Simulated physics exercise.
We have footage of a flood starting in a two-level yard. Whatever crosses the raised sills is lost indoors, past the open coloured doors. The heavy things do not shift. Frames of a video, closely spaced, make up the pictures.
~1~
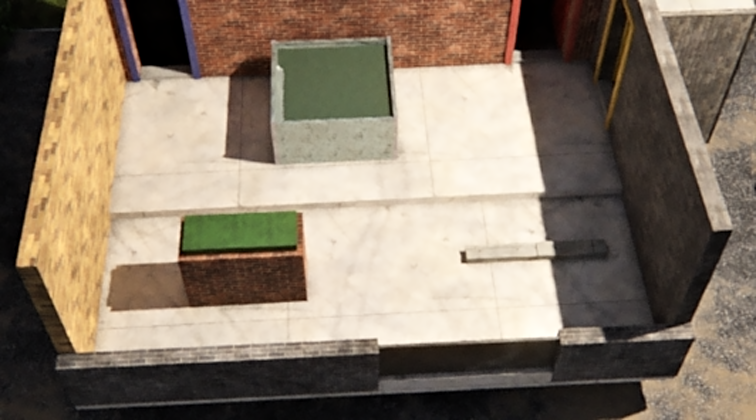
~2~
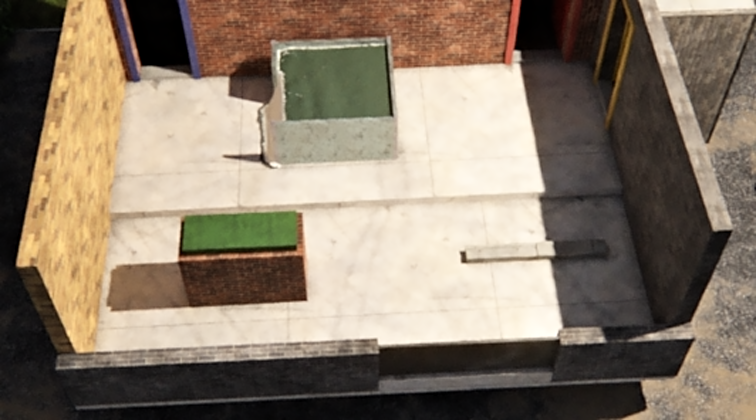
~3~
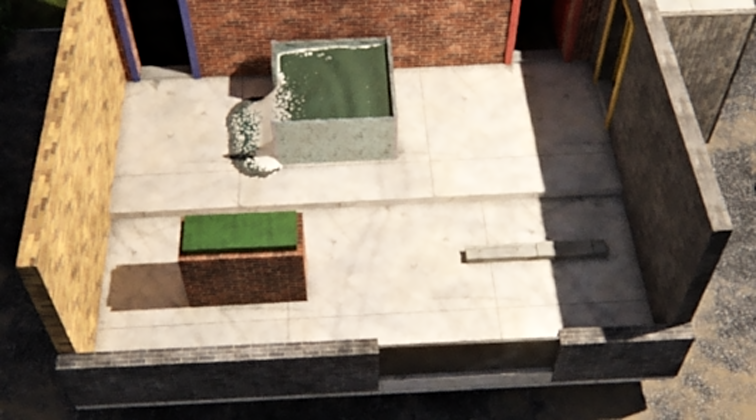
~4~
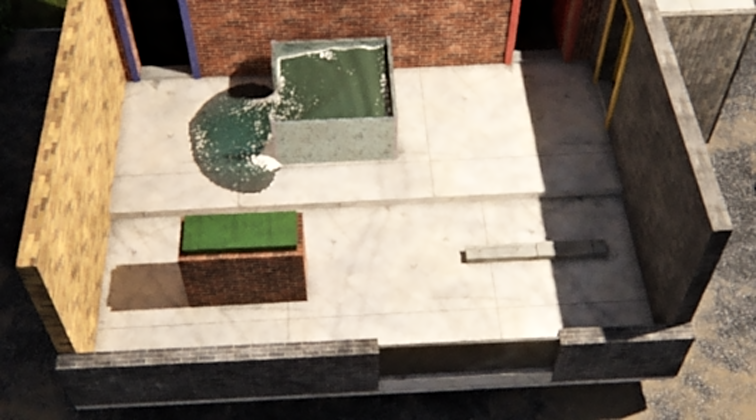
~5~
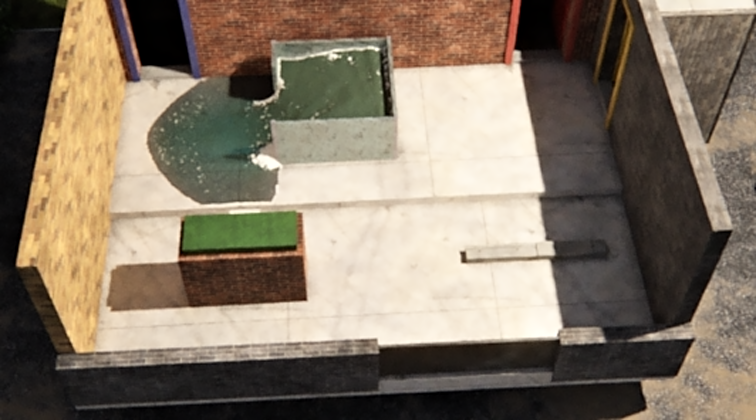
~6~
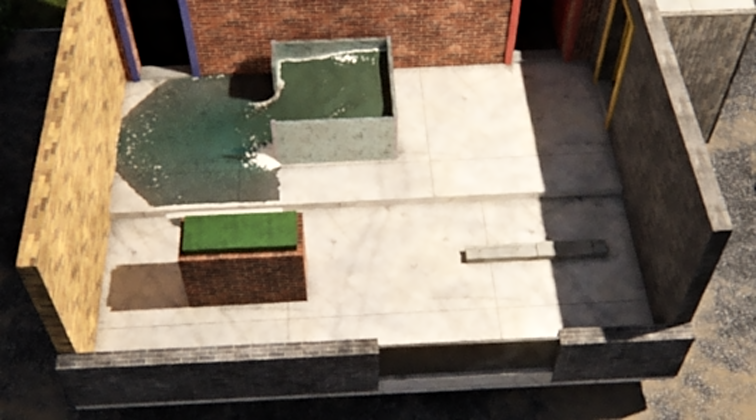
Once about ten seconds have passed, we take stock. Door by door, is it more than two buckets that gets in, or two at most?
Outcome: The red door sees two pails or less; the yellow door sees two pails or less; the blue door sees more than two pails.
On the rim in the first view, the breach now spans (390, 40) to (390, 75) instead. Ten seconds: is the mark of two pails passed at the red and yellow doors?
Red tops the threshold and yellow tops the threshold.
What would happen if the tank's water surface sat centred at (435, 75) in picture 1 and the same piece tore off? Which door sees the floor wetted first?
Door noted: The blue one.
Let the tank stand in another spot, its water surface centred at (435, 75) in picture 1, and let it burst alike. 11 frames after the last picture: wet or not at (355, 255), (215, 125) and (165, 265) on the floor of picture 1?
Bone-dry, soaked, soaked.
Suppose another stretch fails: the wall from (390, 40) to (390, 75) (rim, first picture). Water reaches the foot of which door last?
Answer: The blue door.
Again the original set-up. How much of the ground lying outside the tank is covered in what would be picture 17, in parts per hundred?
Estimate: Near 25 %.
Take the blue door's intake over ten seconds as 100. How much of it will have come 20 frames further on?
Some 70 in a hundred.
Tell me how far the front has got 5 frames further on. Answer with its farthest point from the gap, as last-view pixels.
The wet edge reaches furthest near (103, 293).
A moment on, water covers 25 % of the floor; the red door not reached, the yellow door not reached, the blue door under two buckets in.
Next, water covers 25 % of the floor; the red door not reached, the yellow door not reached, the blue door over two buckets in.
Then, water covers 40 % of the floor; the red door not reached, the yellow door not reached, the blue door far over two buckets in.
Later, water covers 65 % of the floor; the red door wet at the sill, nothing in, the yellow door not reached, the blue door far over two buckets in.
In the end, water covers 70 % of the floor; the red door wet at the sill, nothing in, the yellow door wet at the sill, nothing in, the blue door far over two buckets in.
